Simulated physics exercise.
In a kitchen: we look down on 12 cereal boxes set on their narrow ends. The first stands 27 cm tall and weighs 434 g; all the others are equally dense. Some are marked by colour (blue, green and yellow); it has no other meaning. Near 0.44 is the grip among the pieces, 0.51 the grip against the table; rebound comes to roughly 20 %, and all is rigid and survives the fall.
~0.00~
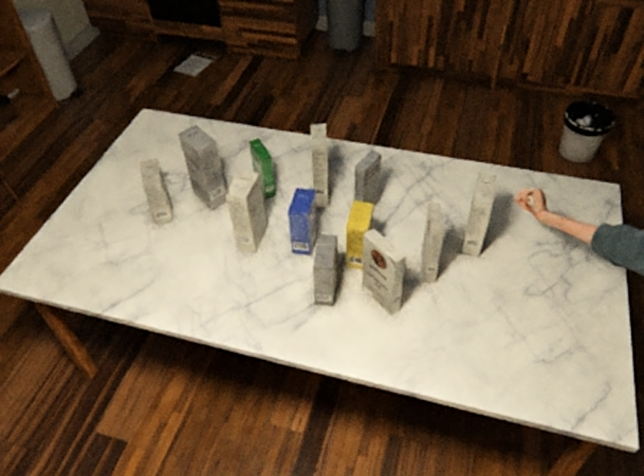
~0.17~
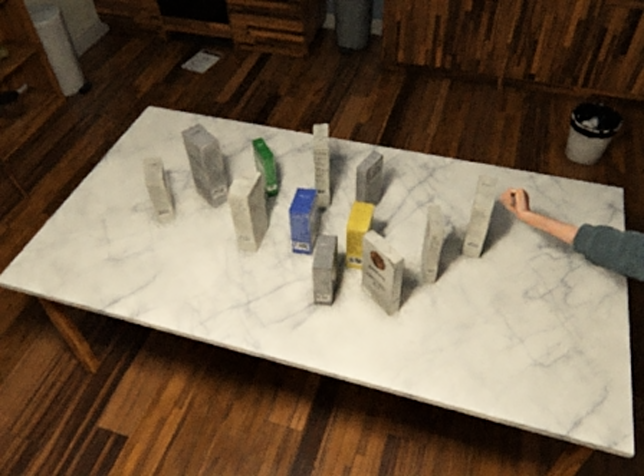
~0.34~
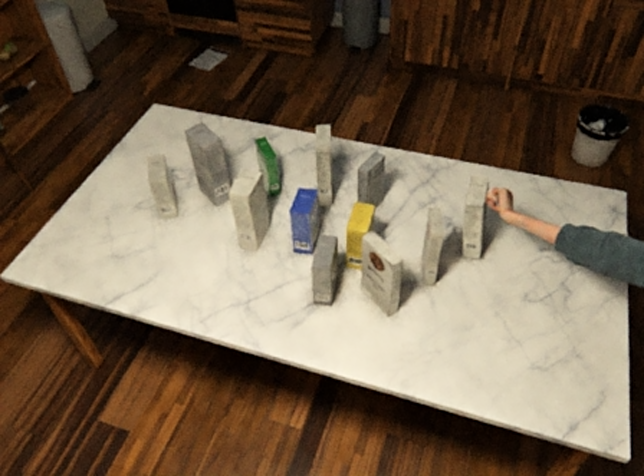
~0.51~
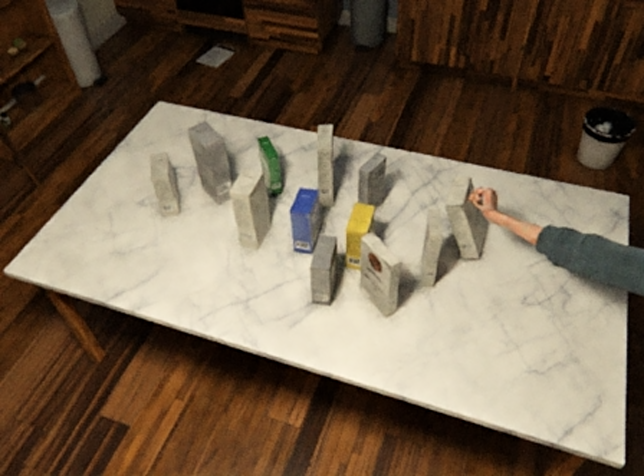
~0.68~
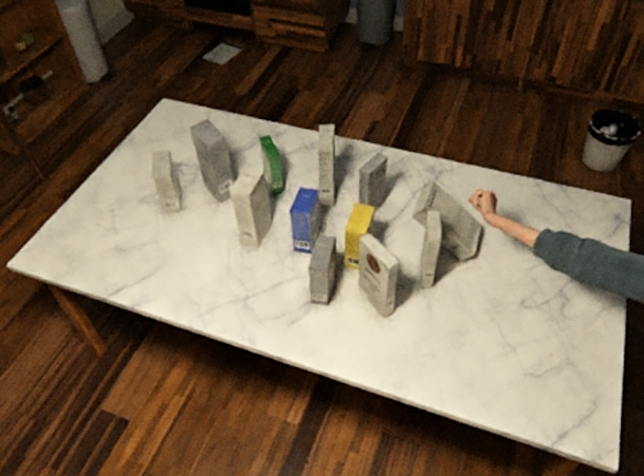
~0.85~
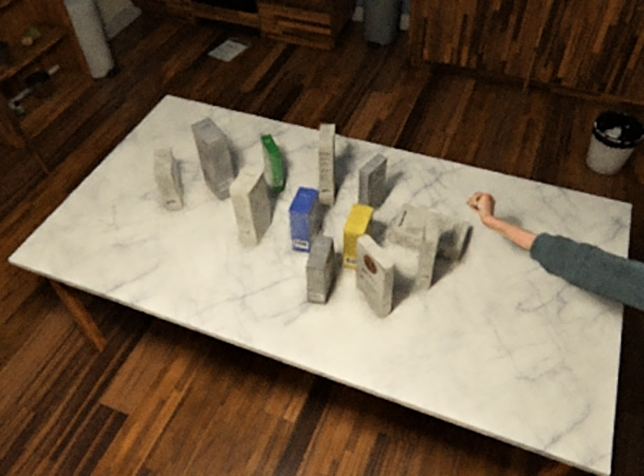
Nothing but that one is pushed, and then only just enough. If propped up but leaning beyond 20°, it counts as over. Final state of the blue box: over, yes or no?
No.
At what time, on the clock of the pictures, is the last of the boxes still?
At about 1.0 s.
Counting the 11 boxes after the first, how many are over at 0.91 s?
By that point, 0 in all.
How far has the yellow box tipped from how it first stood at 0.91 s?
I'd put it at roughly 0 degrees away from its starting angle.
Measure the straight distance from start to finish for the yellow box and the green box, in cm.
Yellow shifts close to 0 cm and green close to 0 cm.
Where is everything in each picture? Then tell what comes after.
In the first frame (pixels give the middle of a visible side; the camera moves round a little), finger (523, 198) 8 cm from the first box; blue box (300, 235); yellow box (356, 250); green box (269, 178); none of the others has stirred.
The second frame shows finger (507, 197) 26 mm from the first box; blue box (300, 235).
The third frame shows finger (491, 197) pushing; blue box (301, 235); none of the others has stirred.
The fourth frame shows finger (476, 196) pushing; blue box (301, 234); none of the others has stirred.
The fifth frame shows finger (476, 198) stopped; blue box (301, 234); none of the others has stirred.
The sixth frame shows finger (474, 201) stopped; blue box (300, 233); yellow box (353, 252); green box (277, 174); none of the others has stirred.
After 0.91 s, none of the 11 other boxes over; blue box unmoved.
In the end (1.4 s), none of the 11 other boxes over; blue box unmoved; yellow box unmoved; green box unmoved. Eleven left standing. From the last view, middles, blue box near (305, 221), yellow box near (358, 238).
